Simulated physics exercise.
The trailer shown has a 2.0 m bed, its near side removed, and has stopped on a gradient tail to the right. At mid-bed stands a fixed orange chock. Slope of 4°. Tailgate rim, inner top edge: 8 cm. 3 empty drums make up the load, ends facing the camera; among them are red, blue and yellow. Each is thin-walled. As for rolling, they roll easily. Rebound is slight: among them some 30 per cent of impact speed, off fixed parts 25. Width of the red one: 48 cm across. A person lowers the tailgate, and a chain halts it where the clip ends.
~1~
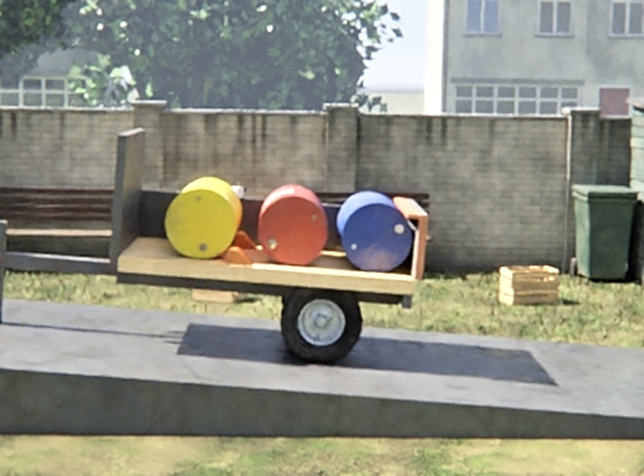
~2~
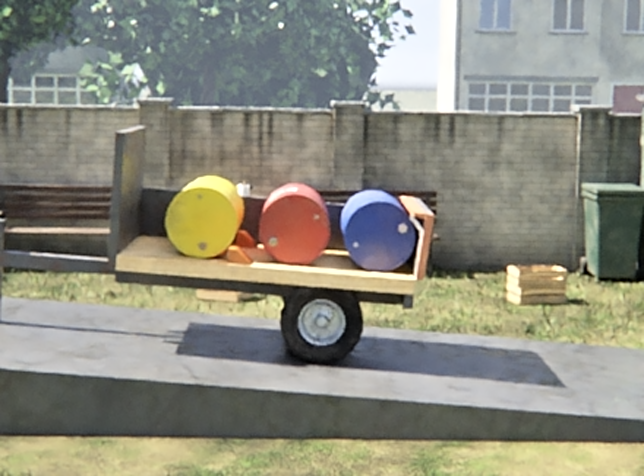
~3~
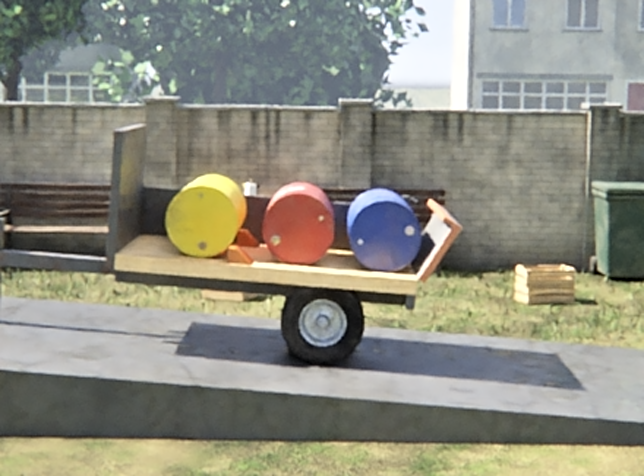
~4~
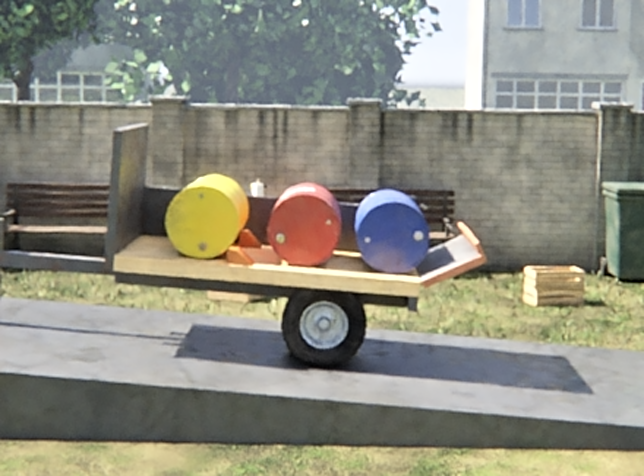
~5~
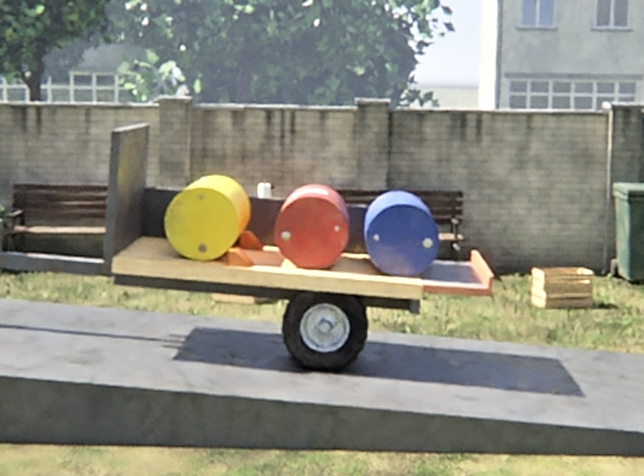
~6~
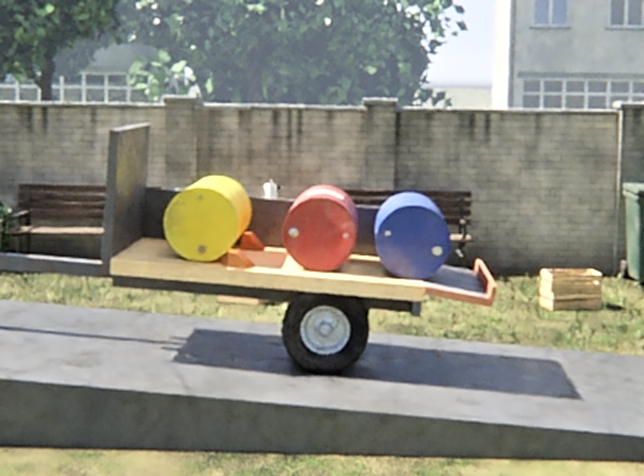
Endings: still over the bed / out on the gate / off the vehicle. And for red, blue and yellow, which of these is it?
Red - still over the bed; blue - out on the gate; yellow - still over the bed.
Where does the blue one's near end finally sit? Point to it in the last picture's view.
Around (466, 251).
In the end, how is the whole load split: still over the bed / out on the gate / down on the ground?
In that order: 2, 1, 0.
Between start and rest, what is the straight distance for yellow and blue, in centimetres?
Yellow about 0; blue about 50.
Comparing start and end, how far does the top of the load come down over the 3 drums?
0 cm.
Then, 0.2 s past the sixth picture, red is on the bed, 60 cm short of the hinge, rolling right; blue is on the bed, 5 cm short of the hinge, rolling right; yellow is on the bed, 145 cm short of the hinge; 0 gone off the back.
Then, 0.3 s past the sixth picture, red is on the bed, 60 cm short of the hinge, rolling right; blue is on the gate, 5 cm past the hinge, rolling right; as before, yellow; 0 gone off the back.
Then, 0.5 s past the sixth picture, red is on the bed, 50 cm short of the hinge, rolling right; blue is on the gate, 10 cm past the hinge, rolling right; as before, yellow; 0 gone off the back.
Finally (1.9 s after the last picture), red is on the bed, 25 cm short of the hinge; blue is on the gate, 25 cm past the hinge; yellow is on the bed, 145 cm short of the hinge; 0 gone off the back.
